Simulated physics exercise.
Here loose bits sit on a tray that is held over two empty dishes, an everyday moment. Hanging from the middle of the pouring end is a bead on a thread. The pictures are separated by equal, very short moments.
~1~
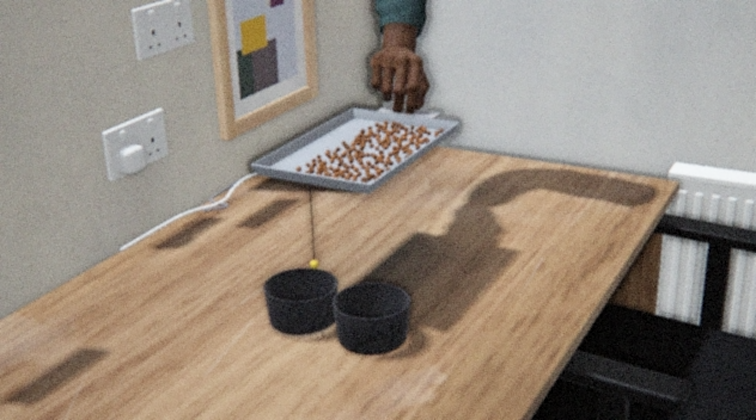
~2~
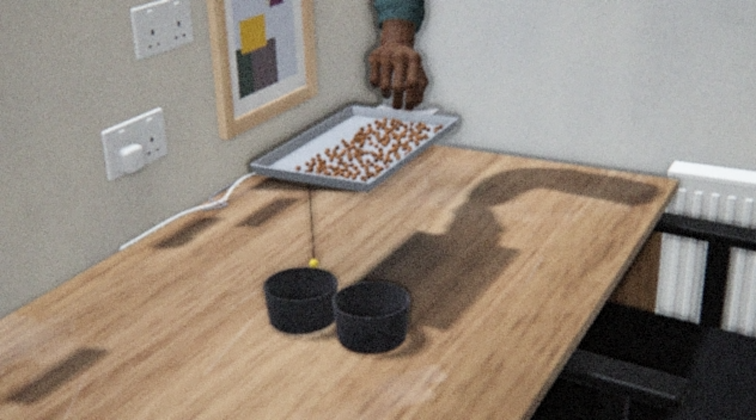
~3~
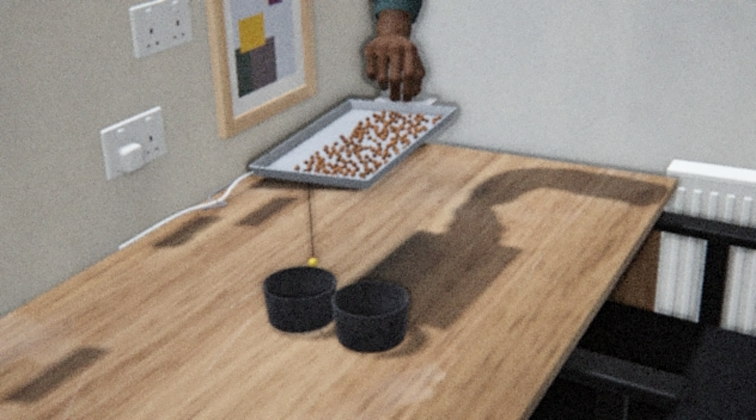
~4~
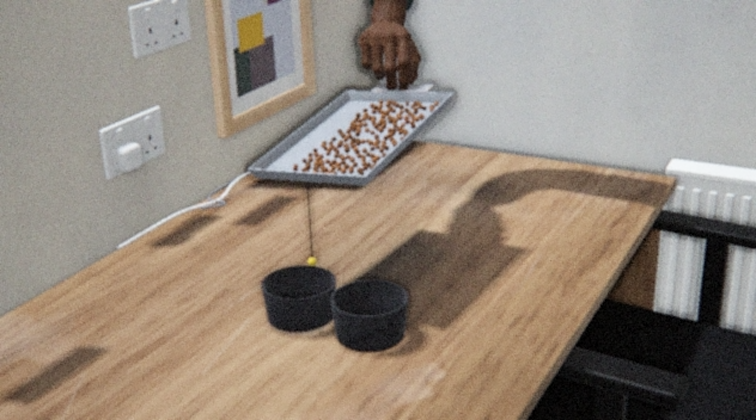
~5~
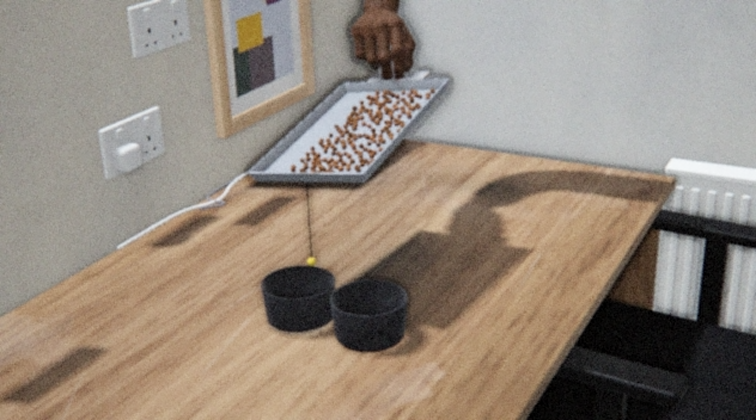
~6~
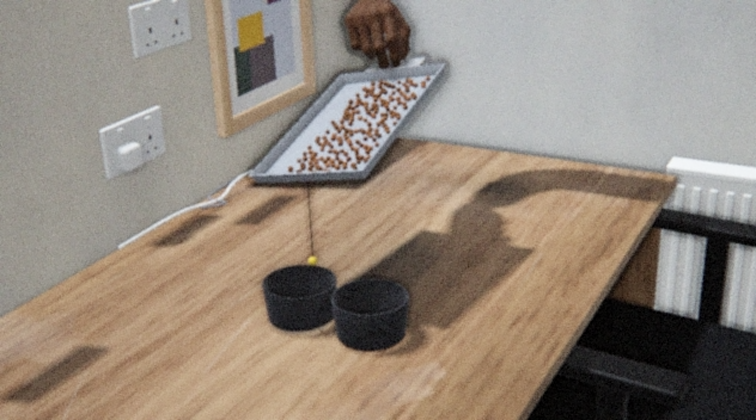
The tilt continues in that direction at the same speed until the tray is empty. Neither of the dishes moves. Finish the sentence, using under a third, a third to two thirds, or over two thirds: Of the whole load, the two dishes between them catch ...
... under a third of it.
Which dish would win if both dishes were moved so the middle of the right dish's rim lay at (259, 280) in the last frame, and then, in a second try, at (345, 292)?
So at the first spot it's the one placed on the right, and at the second spot it's the one placed on the left.
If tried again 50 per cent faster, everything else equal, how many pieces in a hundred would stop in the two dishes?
Around 0 in every hundred.
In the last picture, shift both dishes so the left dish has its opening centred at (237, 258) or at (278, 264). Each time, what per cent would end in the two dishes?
Close to 70 in a hundred, then close to 70 in a hundred.
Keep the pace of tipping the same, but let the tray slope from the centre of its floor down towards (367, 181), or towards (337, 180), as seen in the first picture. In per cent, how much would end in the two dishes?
In order, 90 in a hundred and 90 in a hundred.
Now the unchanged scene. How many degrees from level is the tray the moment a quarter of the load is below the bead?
About 65 degrees.
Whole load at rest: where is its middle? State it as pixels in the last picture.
The centre settles at about (238, 301).
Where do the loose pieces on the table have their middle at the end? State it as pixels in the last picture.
Somewhere near (237, 301), I think.
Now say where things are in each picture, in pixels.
Corners of the pouring end at (257, 164) and (368, 183), level; middle of the load at (368, 155), cereal balls; left dish at (282, 316); right dish at (353, 333); bead on its thread at (315, 265), in the first picture.
Corners of the pouring end at (256, 164) and (368, 181), level; middle of the load at (367, 153), in the second picture.
Corners of the pouring end at (255, 165) and (366, 178), tipped barely, lowest at the left corner; middle of the load at (366, 148), in the third picture.
Corners of the pouring end at (253, 167) and (364, 174), tipped a little, lowest at the left corner; middle of the load at (363, 141), in the fourth picture.
Corners of the pouring end at (253, 171) and (361, 172), tipped a little, lowest at the left corner; middle of the load at (360, 136), in the fifth picture.
Corners of the pouring end at (254, 173) and (360, 168), tipped clearly, lowest at the left corner; middle of the load at (356, 131), about half on the move; left dish at (281, 312); right dish at (352, 330), in the sixth picture.
Soon after the last picture, tray tipped steeply; about two thirds on the tray; about a quarter outside both; about a quarter in the air.
A little later, tray tipped past a quarter turn; a stray few on the tray; a stray few in the left dish; nearly all outside both; a small part in the air.
Later still, tray tipped past a quarter turn; a stray few in the left dish; nearly all outside both.
At rest, tray tipped past a quarter turn; none in the right dish; a stray few in the left dish; nearly all outside both.
